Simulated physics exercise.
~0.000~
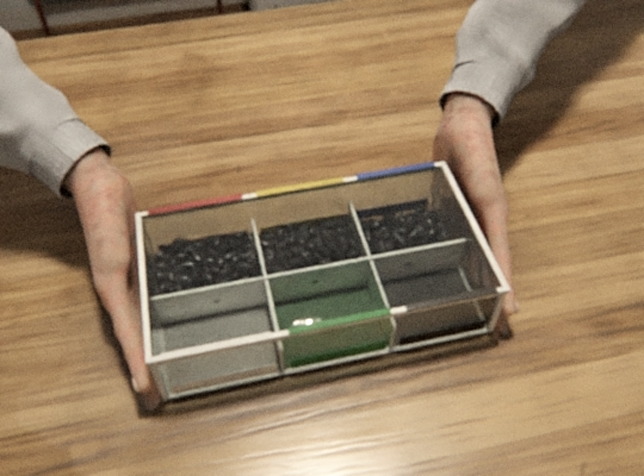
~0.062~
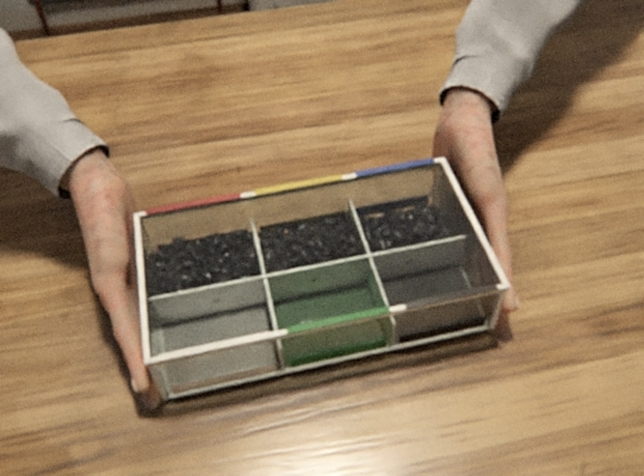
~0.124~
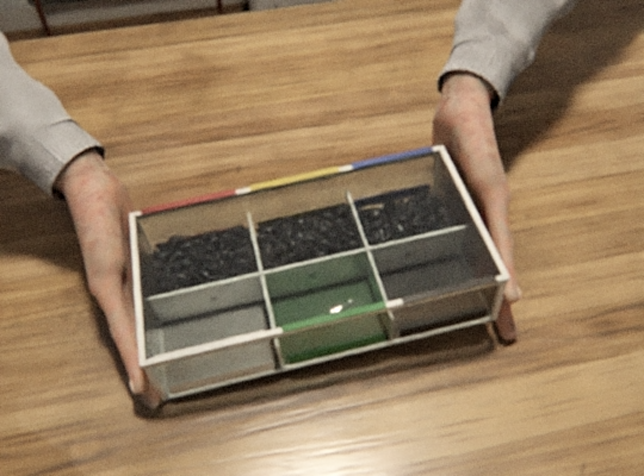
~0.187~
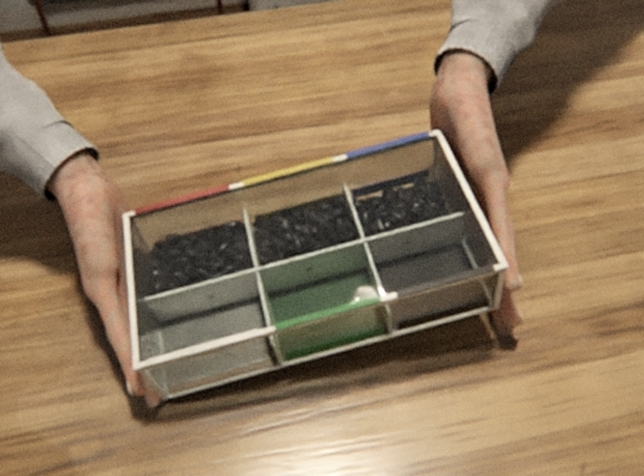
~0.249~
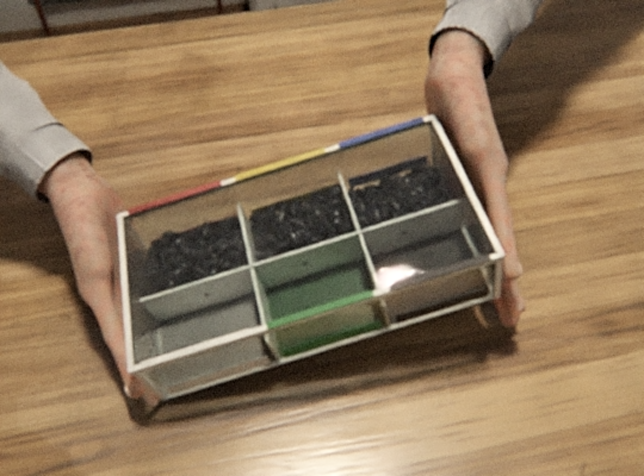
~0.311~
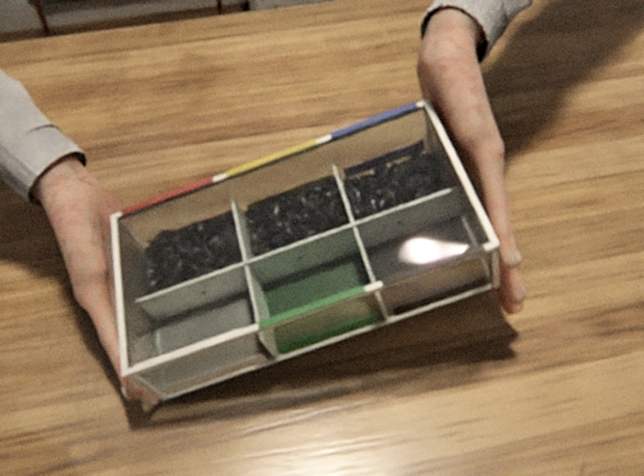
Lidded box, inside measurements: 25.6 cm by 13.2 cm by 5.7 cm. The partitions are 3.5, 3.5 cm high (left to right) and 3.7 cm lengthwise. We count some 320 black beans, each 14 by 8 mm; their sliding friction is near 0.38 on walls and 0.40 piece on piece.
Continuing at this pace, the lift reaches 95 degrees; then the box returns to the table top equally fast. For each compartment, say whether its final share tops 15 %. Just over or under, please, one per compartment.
Red: Over, blue: Under, green: Under, yellow: Under, white: Over, black: Under.
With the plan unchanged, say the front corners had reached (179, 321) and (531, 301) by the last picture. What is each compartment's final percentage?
By the end, red has 10%, blue has 20%, green has 5%, yellow has 10%, white has 0% and black has 55%.
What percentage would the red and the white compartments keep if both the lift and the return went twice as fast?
Then the red compartment would hold 60 per cent and the white one 25 per cent.
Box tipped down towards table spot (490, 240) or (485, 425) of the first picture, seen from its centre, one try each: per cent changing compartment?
About 55 per cent on the first try and 70 per cent on the second.
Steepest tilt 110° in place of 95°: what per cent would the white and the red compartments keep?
Result - white 40 percent, red 55 percent.
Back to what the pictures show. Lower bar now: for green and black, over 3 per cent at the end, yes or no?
With green that fails, while with black that fails.
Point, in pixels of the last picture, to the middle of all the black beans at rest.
Near (193, 291).
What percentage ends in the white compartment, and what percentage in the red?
The white one gets 30 per cent and the red one 55 per cent.
Then, at 1.61 s, tilt 95 degrees; red 50 %, blue 15 %, yellow 20 %, white 10 %.
After 2.48 s, tilt 43 degrees; red 55 %, blue 5 %, yellow 10 %, white 30 %.
After 3.35 s, tilt 0 degrees; red 55 %, blue 5 %, yellow 10 %, white 30 %.
By 4.0 s all is still; red 55 %, blue 5 %, green 0 %, yellow 10 %, white 30 %, black 0 %.
